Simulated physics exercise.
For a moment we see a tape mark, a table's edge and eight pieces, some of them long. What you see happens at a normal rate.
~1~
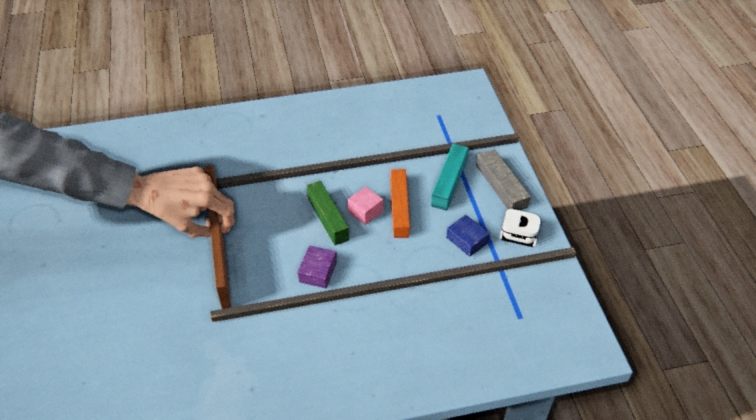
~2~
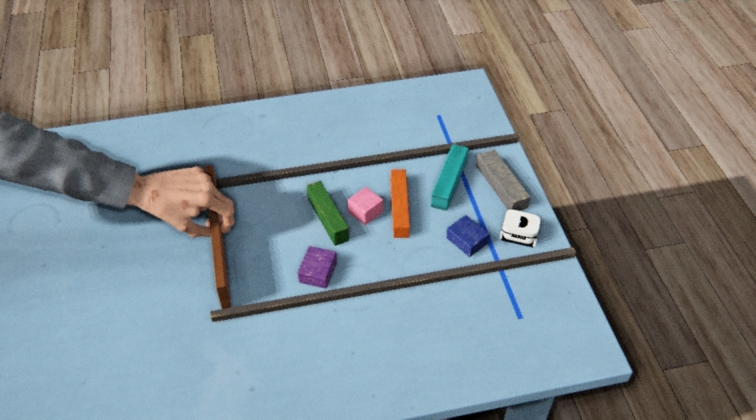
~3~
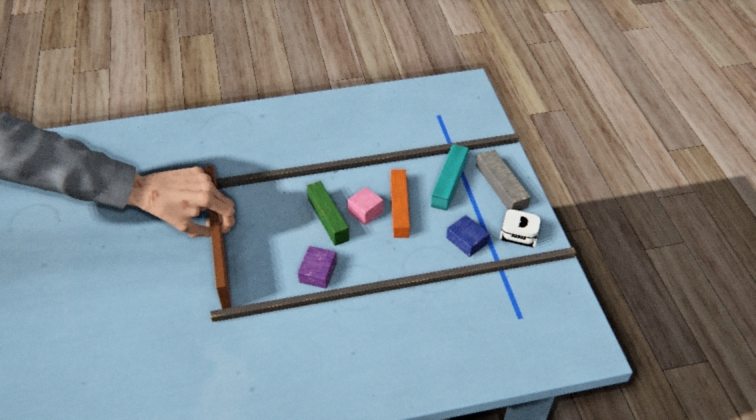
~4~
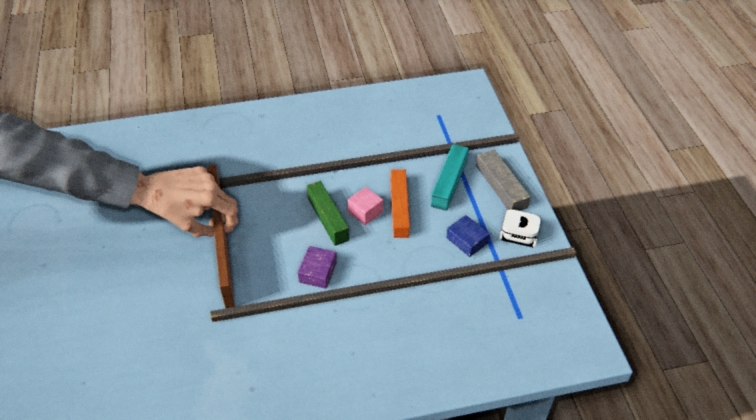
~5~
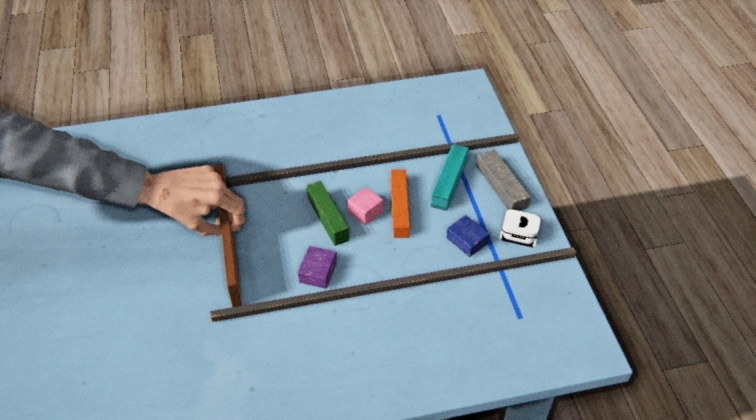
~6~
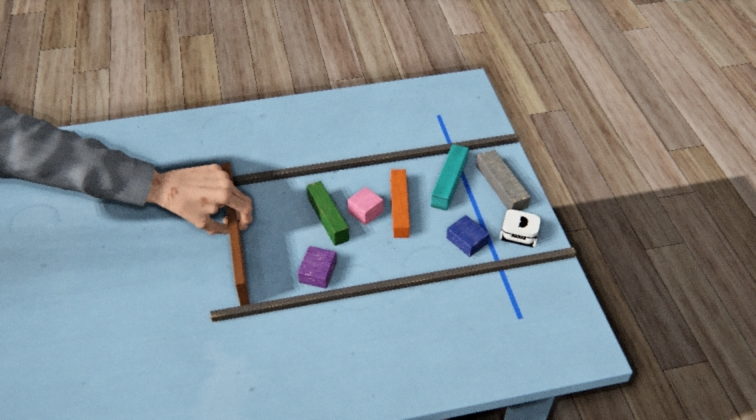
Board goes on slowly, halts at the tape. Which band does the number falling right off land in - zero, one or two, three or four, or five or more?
It lands in the one or two band.
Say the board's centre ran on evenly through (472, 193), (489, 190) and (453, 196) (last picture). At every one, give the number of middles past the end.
The counts would come out as 1, 3 and 0.
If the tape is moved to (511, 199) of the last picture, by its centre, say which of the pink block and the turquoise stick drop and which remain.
Outcome: Pink block is still present, turquoise stick goes missing.
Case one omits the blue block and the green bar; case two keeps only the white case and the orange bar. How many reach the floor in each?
The count is 0 in one try and 0 in the other, in that order.
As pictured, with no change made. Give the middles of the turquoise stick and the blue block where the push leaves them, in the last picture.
One ends up near (525, 163) and the other near (531, 232).
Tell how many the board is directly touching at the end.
At rest, 2 are in contact.
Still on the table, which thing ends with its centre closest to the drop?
Looking at the middles, it's the white case.
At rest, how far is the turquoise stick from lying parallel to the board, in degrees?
It measures close to 5 degrees.
Soon after, none off yet; grey bar at rest near (502, 181); white case at rest near (520, 229); turquoise stick at rest near (450, 177).
At rest, the number that fall off is one or two; fallen, grey bar.
